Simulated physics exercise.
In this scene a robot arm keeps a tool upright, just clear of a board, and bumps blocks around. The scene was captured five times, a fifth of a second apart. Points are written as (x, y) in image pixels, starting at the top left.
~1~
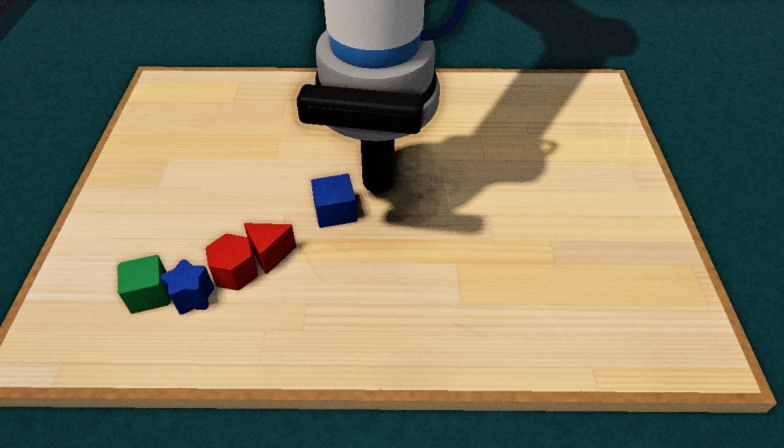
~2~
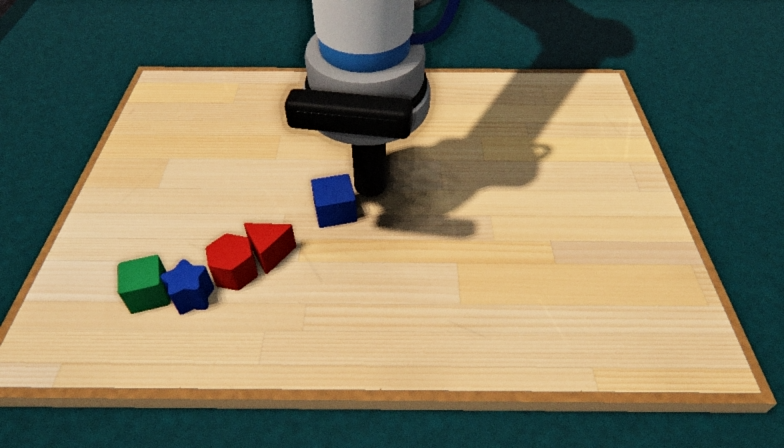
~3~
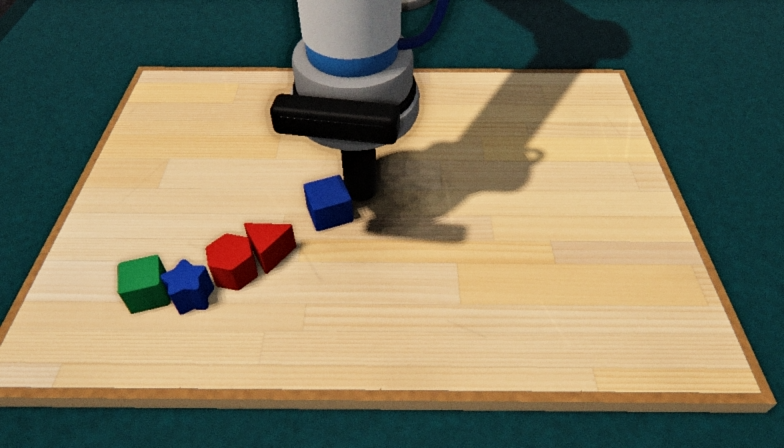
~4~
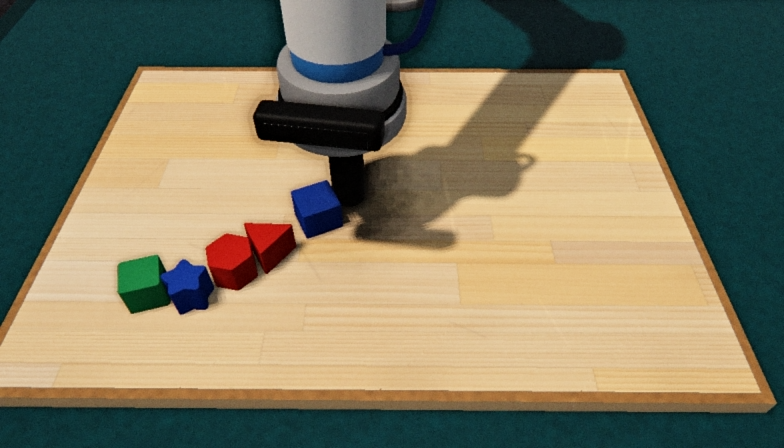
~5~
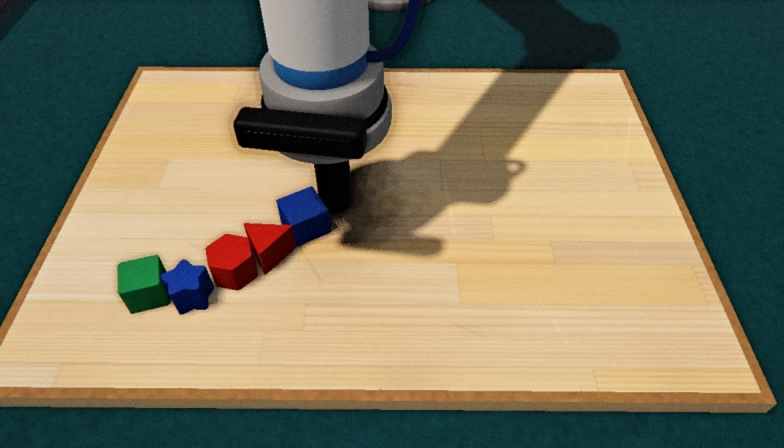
On a pale wooden board with a dark green surround, a robot arm stands beside a blue cube, with a red triangle, red hexagon, blue star and green cube lying to the left. The arm moves left and slightly nearer, pushing the blue cube a short way to the red triangle.
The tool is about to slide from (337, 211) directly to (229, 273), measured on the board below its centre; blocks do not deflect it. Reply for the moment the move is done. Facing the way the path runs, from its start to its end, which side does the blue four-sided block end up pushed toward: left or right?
The answer is left.
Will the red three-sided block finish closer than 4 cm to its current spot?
It seems not.
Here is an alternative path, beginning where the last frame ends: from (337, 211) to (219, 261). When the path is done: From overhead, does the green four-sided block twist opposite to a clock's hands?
It seems not.
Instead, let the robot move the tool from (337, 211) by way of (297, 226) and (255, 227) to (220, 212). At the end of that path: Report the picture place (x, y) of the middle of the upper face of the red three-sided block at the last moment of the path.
(254, 267)
What follows on the original path. One third of the way, tool at (301, 221); blue star at (180, 280); red six-sided block at (215, 254); red three-sided block at (252, 257), turned 20° clockwise; blue four-sided block at (273, 233), turned 35° anticlockwise.
Two thirds of the way, tool at (264, 242); green four-sided block at (131, 276), turned 20° clockwise; blue star at (170, 288); red six-sided block at (202, 260), turned 20° clockwise; red three-sided block at (241, 291); blue four-sided block at (246, 260), turned 55° anticlockwise.
At the end, tool at (225, 265); green four-sided block at (127, 277), turned 35° clockwise; blue star at (150, 305); red six-sided block at (180, 273), turned 15° clockwise; red three-sided block at (241, 312), turned 25° anticlockwise; blue four-sided block at (233, 282), turned 80° anticlockwise.
